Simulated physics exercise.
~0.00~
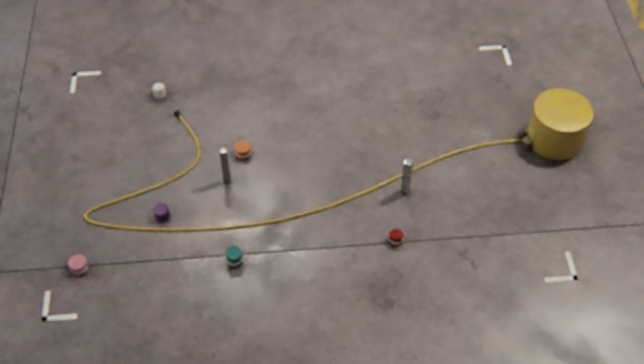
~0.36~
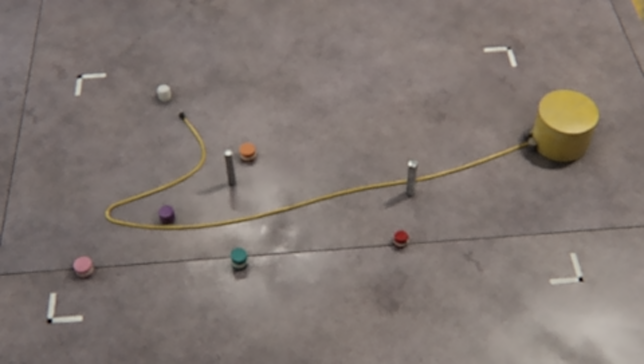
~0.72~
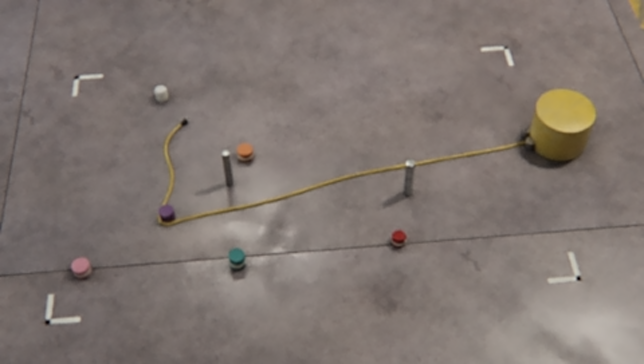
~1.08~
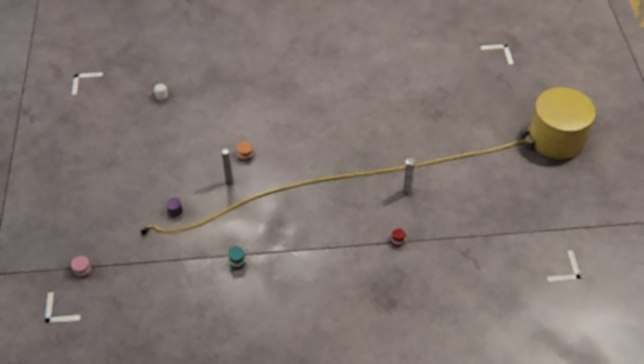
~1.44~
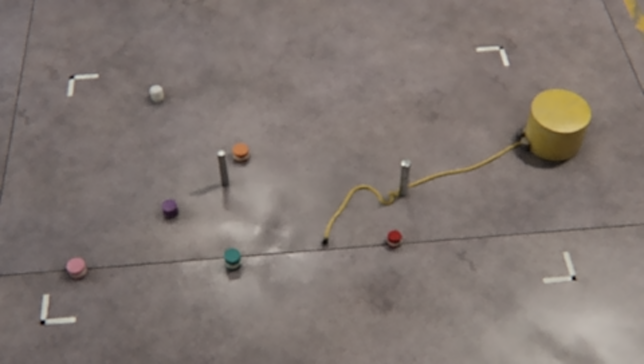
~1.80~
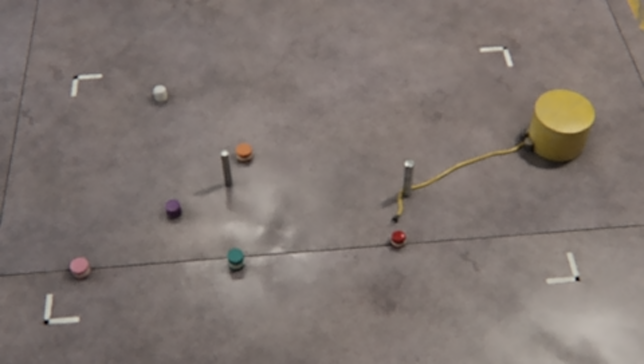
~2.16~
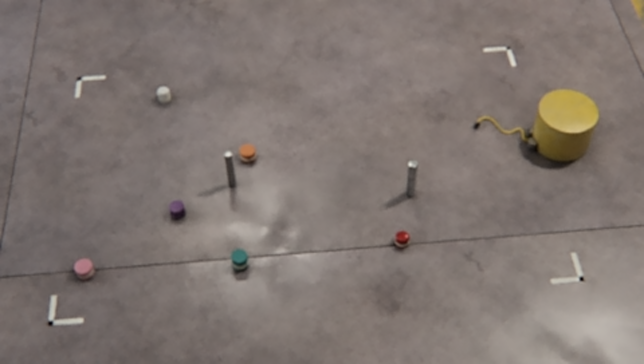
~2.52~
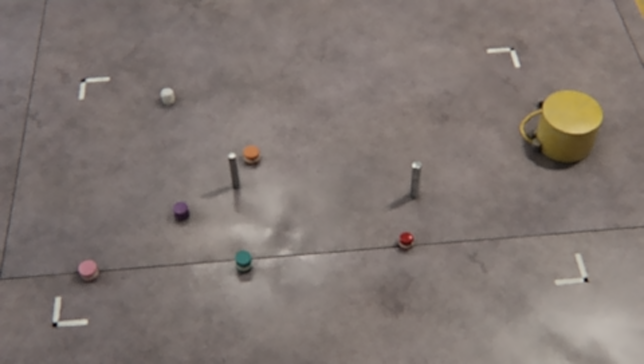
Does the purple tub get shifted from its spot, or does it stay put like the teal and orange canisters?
The purple tub gets shifted a little from its spot, while the teal and orange canisters stay put.
